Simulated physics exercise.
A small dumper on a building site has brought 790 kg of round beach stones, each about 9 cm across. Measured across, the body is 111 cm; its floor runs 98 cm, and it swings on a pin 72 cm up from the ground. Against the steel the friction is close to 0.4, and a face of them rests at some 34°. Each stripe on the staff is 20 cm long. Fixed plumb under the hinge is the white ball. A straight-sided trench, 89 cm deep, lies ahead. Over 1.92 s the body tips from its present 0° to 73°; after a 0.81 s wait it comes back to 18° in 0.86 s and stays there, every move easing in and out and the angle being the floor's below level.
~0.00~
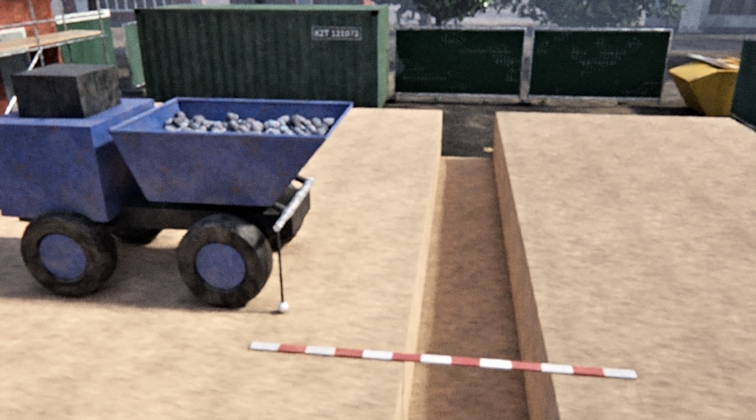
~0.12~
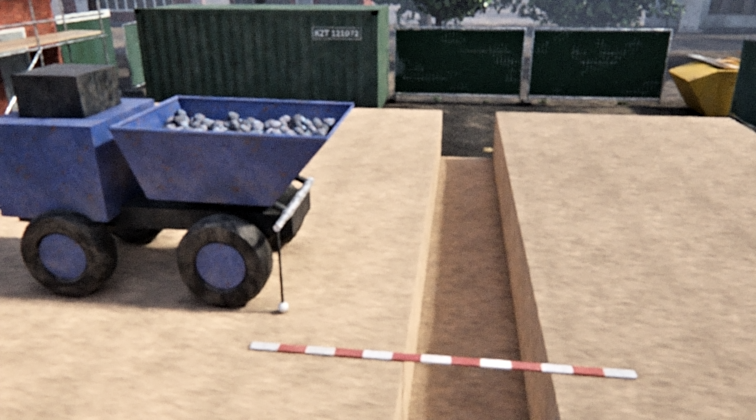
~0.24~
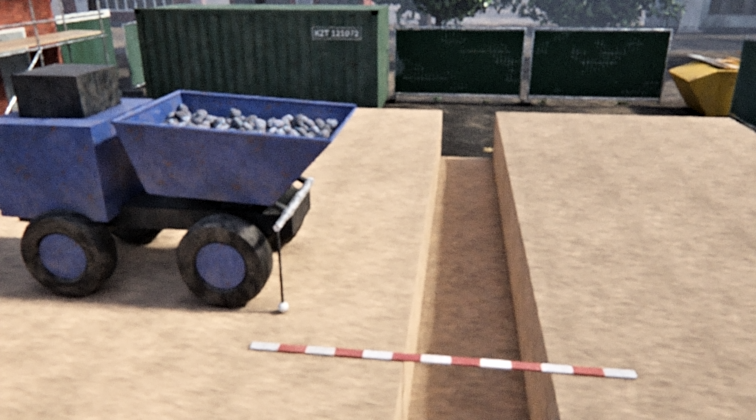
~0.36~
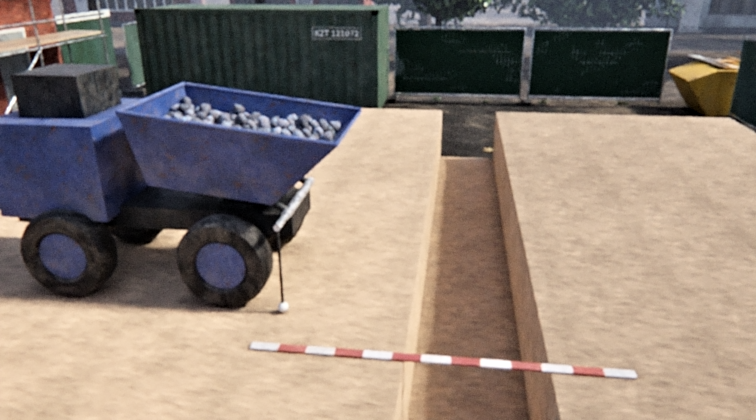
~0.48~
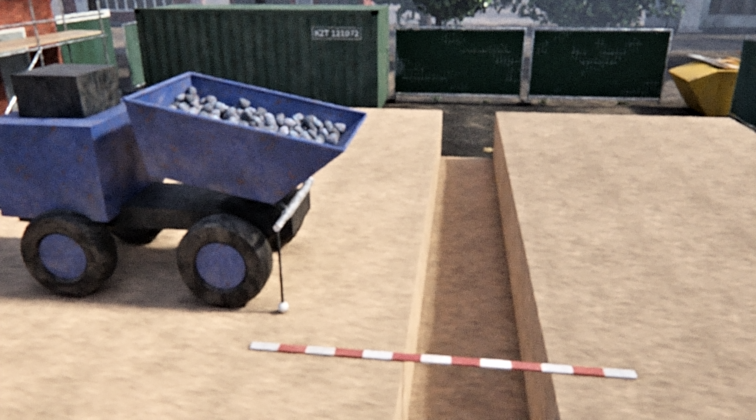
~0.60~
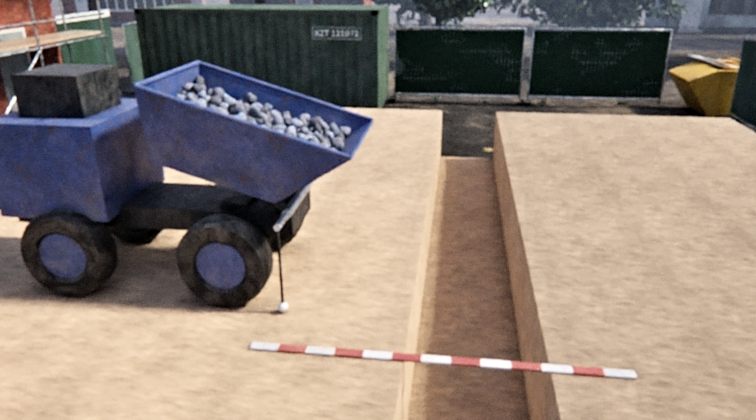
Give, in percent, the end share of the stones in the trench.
Near 100 percent.
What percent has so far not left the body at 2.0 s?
About 50 per cent.
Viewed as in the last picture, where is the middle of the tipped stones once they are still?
The resting stones are centred at roughly (480, 366).
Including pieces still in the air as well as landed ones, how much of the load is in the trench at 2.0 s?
I'd put it near 45 per cent.
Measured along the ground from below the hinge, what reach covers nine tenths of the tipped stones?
Around 190 centimetres.
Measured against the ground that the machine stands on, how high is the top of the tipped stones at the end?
The top of the heap ends up around 36 cm below that ground.
After 1.4 s the floor is at 62°; 99 % in the body, 1 % short of the trench; the foremost stones are at (398, 209).
After 2.0 s the floor is at 73°; 51 % in the body, 5 % short of the trench, 44 % in the trench; the foremost stones are at (501, 360).
After 4.0 s the floor is at 18°; 0 % in the body, 100 % in the trench; the foremost stones are at (521, 362).
After 6.8 s the floor is at 18°; 0 % in the body, 100 % in the trench; the foremost stones are at (521, 362).
